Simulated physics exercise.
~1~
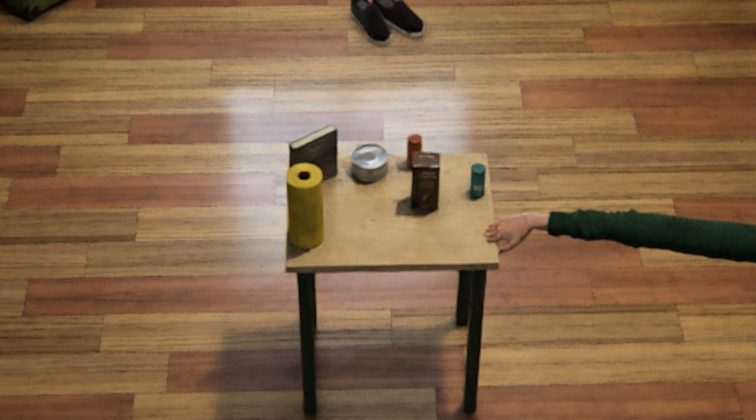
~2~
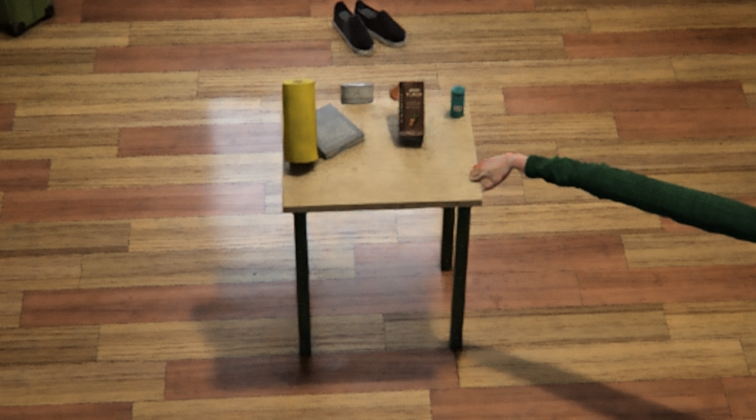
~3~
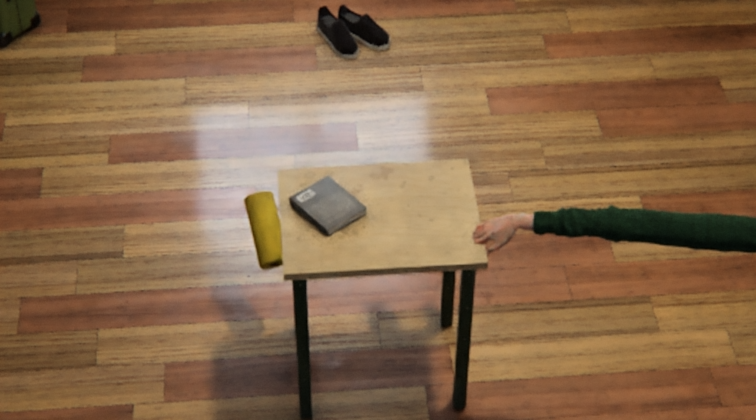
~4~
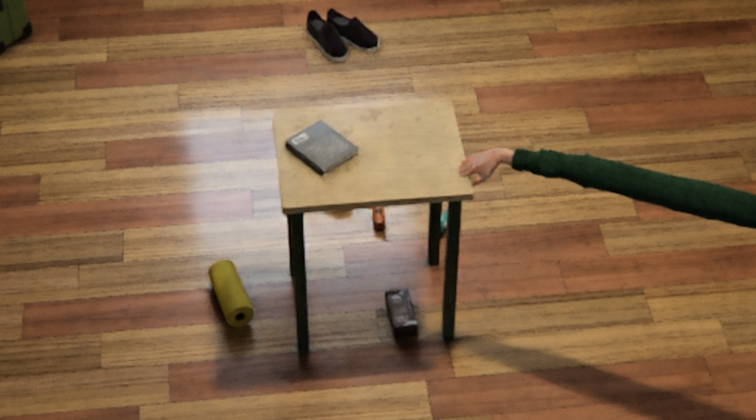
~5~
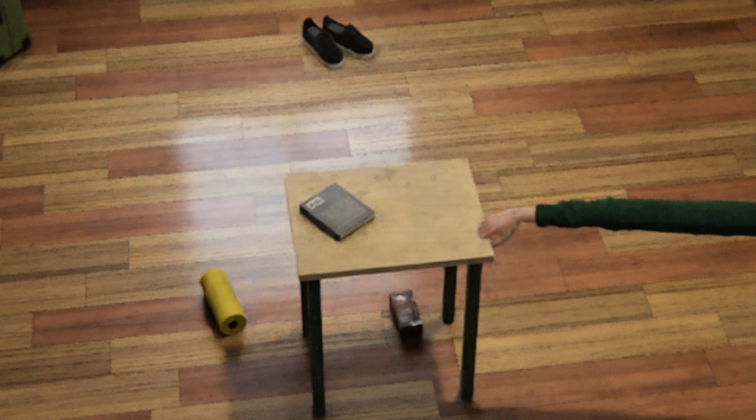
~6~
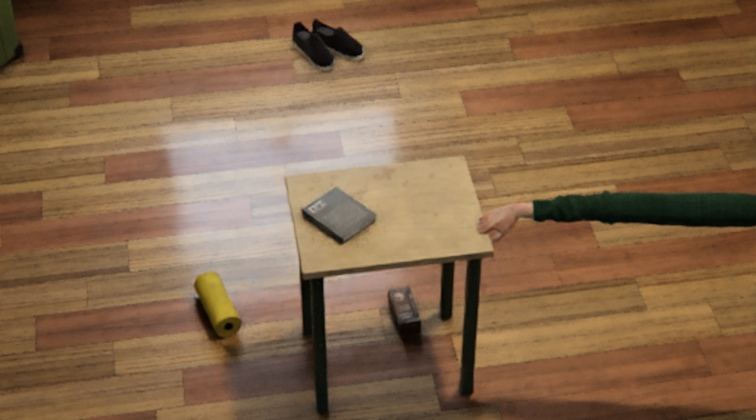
The video shows a hand in a green sleeve jerking a small wooden table back and forth, sending a yellow roll, brown carton, white tub and two shakers off it, until only the grey book remains, lying flat on top, with the roll and carton on the floor.
